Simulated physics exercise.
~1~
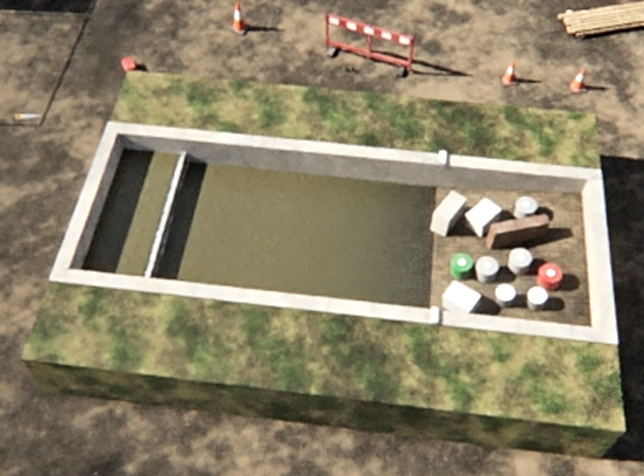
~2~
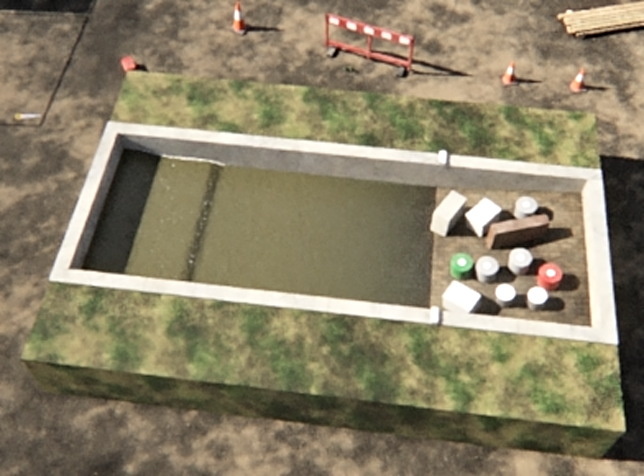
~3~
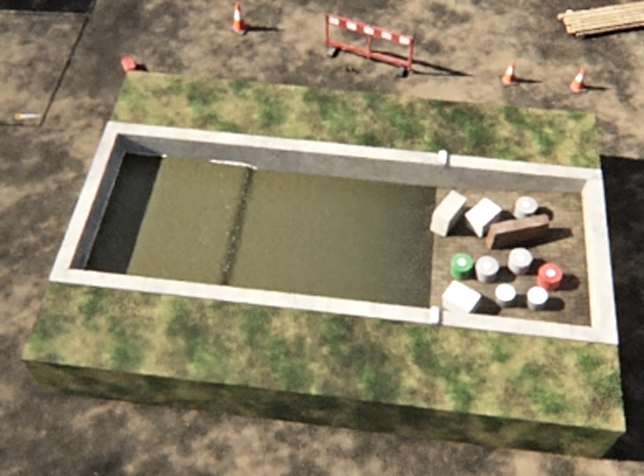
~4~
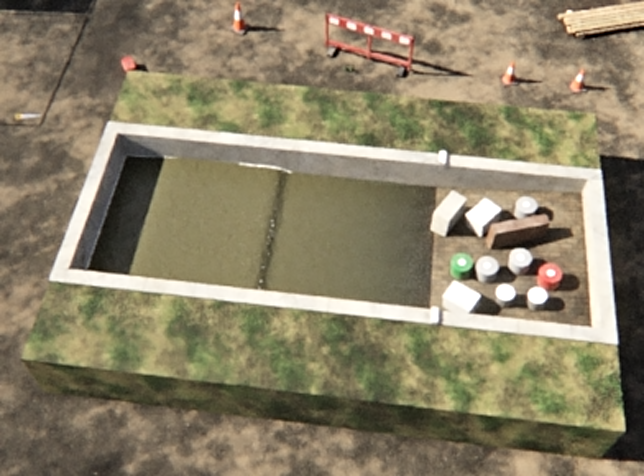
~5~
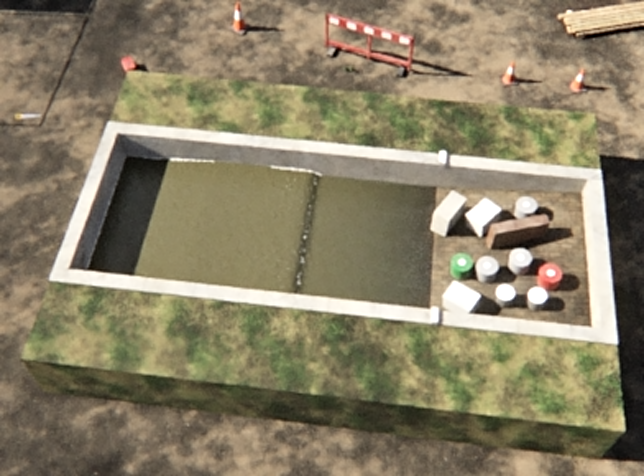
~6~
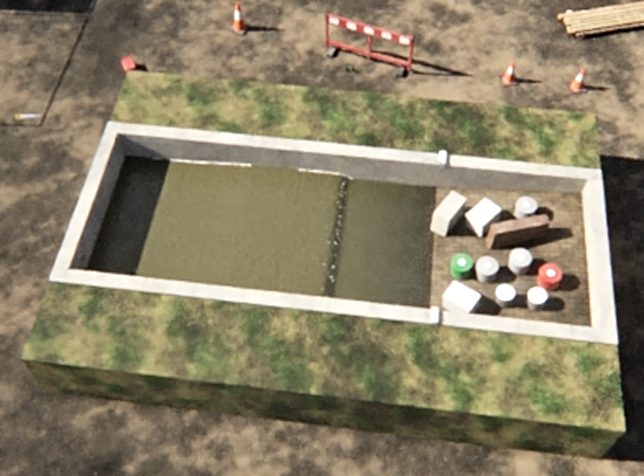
A long rectangular basin with pale walls, set in a mossy block on bare dirt, is seen from a fixed position high above, with orange cones and a red-and-white barrier behind it. Murky green water fills most of it, and white blocks, a brown slab and white, green and red tubs sit at the right. A pale divider at left disappears, and a low ripple travels rightward across the water while the objects stay still.
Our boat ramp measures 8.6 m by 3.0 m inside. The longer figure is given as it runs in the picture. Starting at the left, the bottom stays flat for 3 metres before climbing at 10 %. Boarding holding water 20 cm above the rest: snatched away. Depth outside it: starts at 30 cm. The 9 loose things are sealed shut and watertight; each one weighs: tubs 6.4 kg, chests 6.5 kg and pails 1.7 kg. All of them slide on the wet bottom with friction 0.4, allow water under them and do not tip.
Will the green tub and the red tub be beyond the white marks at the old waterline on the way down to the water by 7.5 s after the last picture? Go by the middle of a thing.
As I see it, the green tub will get there and the red tub won't get there.
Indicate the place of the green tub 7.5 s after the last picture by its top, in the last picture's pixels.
I'd put it somewhere near (373, 264).
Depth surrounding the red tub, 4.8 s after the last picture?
Roughly 1 cm at that moment.
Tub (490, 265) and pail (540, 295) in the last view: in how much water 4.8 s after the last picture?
About 3 and 2 cm.
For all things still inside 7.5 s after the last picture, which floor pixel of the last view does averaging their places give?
The average lands around (467, 266).
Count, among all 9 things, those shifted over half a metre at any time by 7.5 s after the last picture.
Total: 4.
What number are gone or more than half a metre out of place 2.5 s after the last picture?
The count is 1.
Then, 0.6 s after the last picture the green tub is near (464, 262), 0.0 m from its start, aground; the red tub is near (552, 273), 0.0 m from its start, aground; 0 of 9 are over the mark; 0 afloat.
Then, 2.5 s after the last picture the green tub is near (471, 257), 0.2 m from its start, afloat; the red tub is near (552, 273), 0.0 m from its start, aground; 0 of 9 are over the mark; 3 afloat.
Then, 4.8 s after the last picture the green tub is near (396, 244), 1.2 m from its start, afloat; the red tub is near (552, 273), 0.0 m from its start, aground; 1 of 9 are over the mark; 2 afloat.
Then, 7.5 s after the last picture the green tub is near (373, 264), 1.5 m from its start, afloat; the red tub is near (552, 273), 0.0 m from its start, aground; 3 of 9 are over the mark; 3 afloat.
